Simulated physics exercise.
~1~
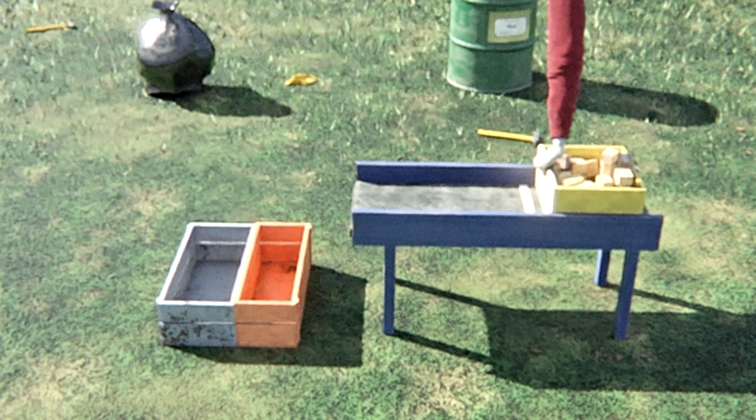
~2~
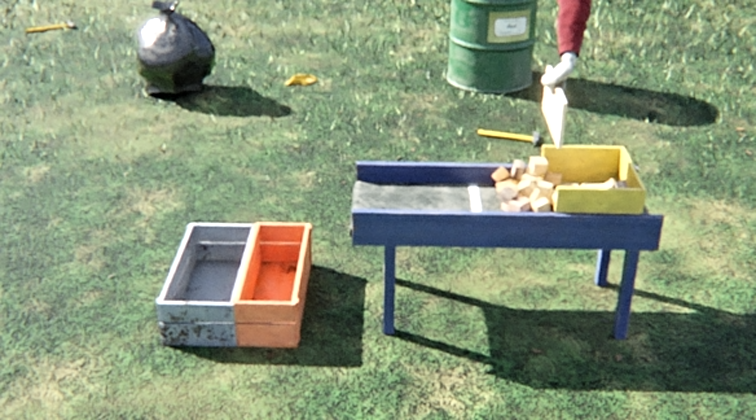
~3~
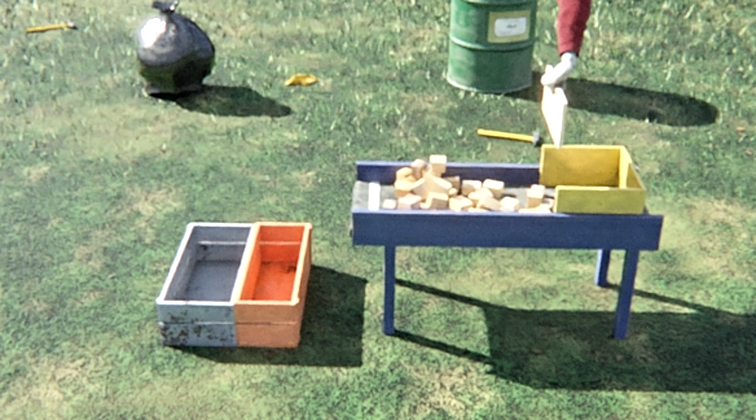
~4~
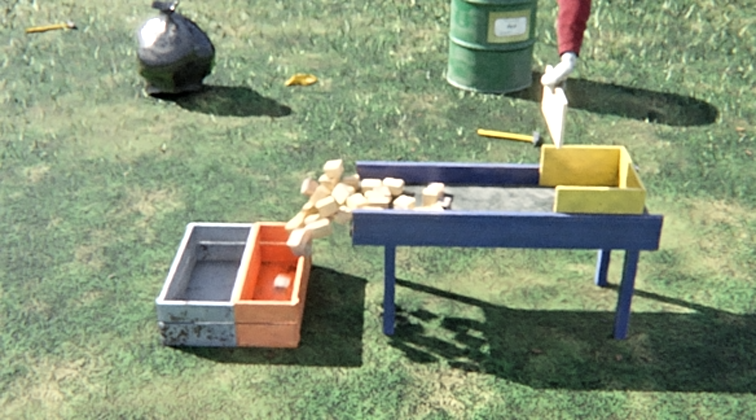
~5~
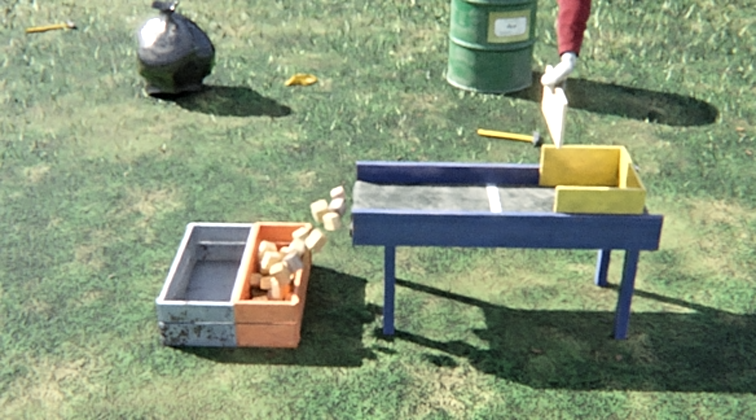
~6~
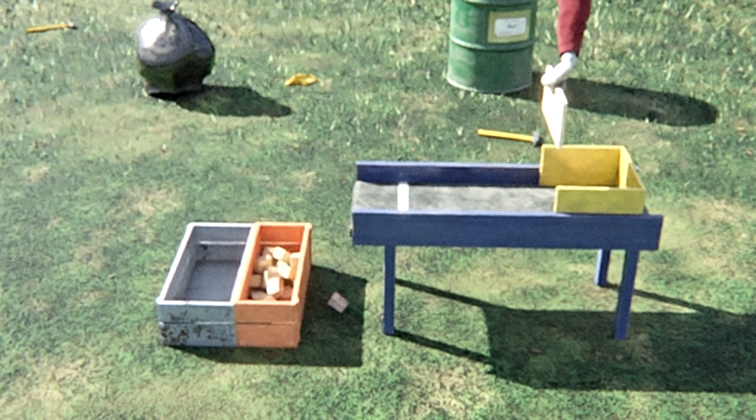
Wooden blocks spilled from a yellow pen once a gloved hand lifted its gate, rode left along a blue-sided belt and tumbled off the end, nearly all landing in the orange tote beside the empty grey tub, with one left on the grass.
